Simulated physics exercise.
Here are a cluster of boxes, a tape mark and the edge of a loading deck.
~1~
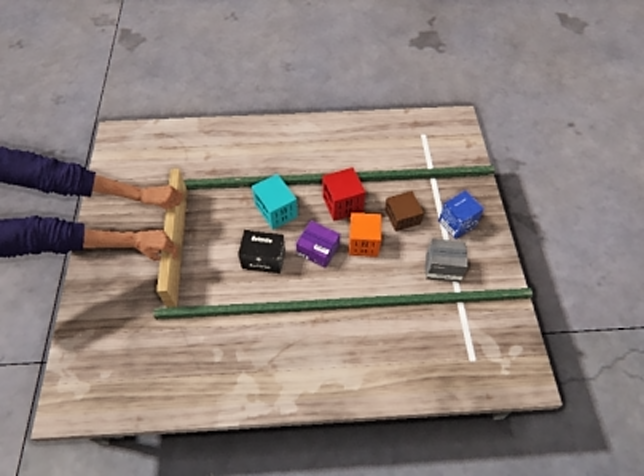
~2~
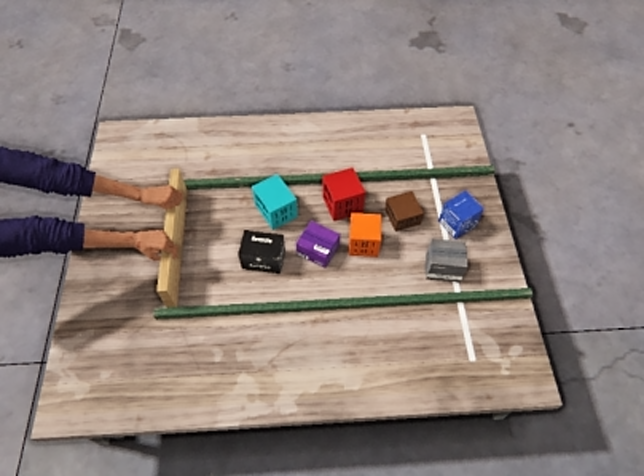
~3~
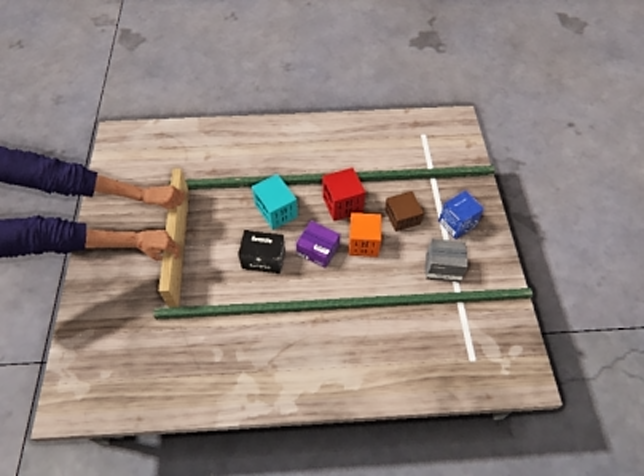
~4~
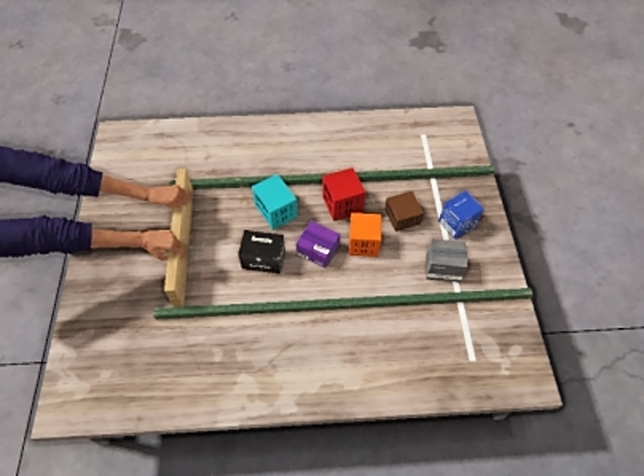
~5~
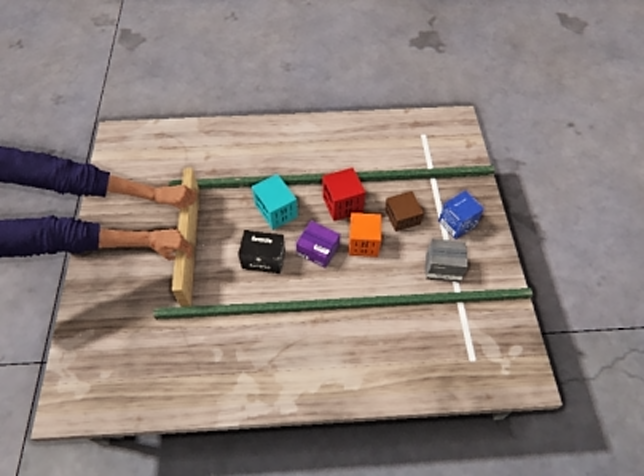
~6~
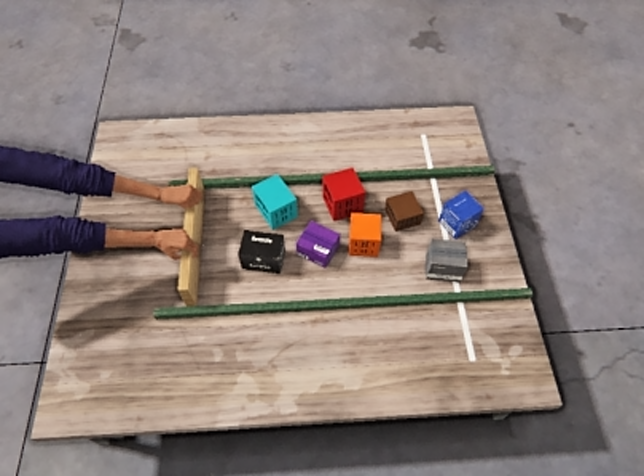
Two hands slide a wooden plank slightly right toward colourful boxes, which stay still.
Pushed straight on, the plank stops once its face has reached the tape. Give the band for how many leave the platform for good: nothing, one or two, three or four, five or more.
Band: Three or four.
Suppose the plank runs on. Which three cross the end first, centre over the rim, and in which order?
First the blue box, next the orange crate, last the brown crate.
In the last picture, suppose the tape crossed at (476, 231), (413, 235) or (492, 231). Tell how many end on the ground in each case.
In order, the counts are 5, 1 and 6.
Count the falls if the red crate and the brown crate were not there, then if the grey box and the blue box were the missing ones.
The first removal gives 1, the second gives 2.
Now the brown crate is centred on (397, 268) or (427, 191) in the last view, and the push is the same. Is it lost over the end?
Result for the brown crate: It is still there at position one; it leaves the top at position two.
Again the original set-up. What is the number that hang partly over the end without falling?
I make it 1.
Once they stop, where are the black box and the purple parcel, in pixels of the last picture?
I'd say approximately (470, 238) and then (503, 232).
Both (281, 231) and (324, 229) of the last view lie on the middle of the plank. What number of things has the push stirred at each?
First 4 and then 6.
Soon after, none off yet; blue box at rest near (461, 215); grey box at rest near (446, 261); brown crate moving near (406, 211).
In the end, the number that fall off is three or four; gone, orange crate, brown crate and blue box.
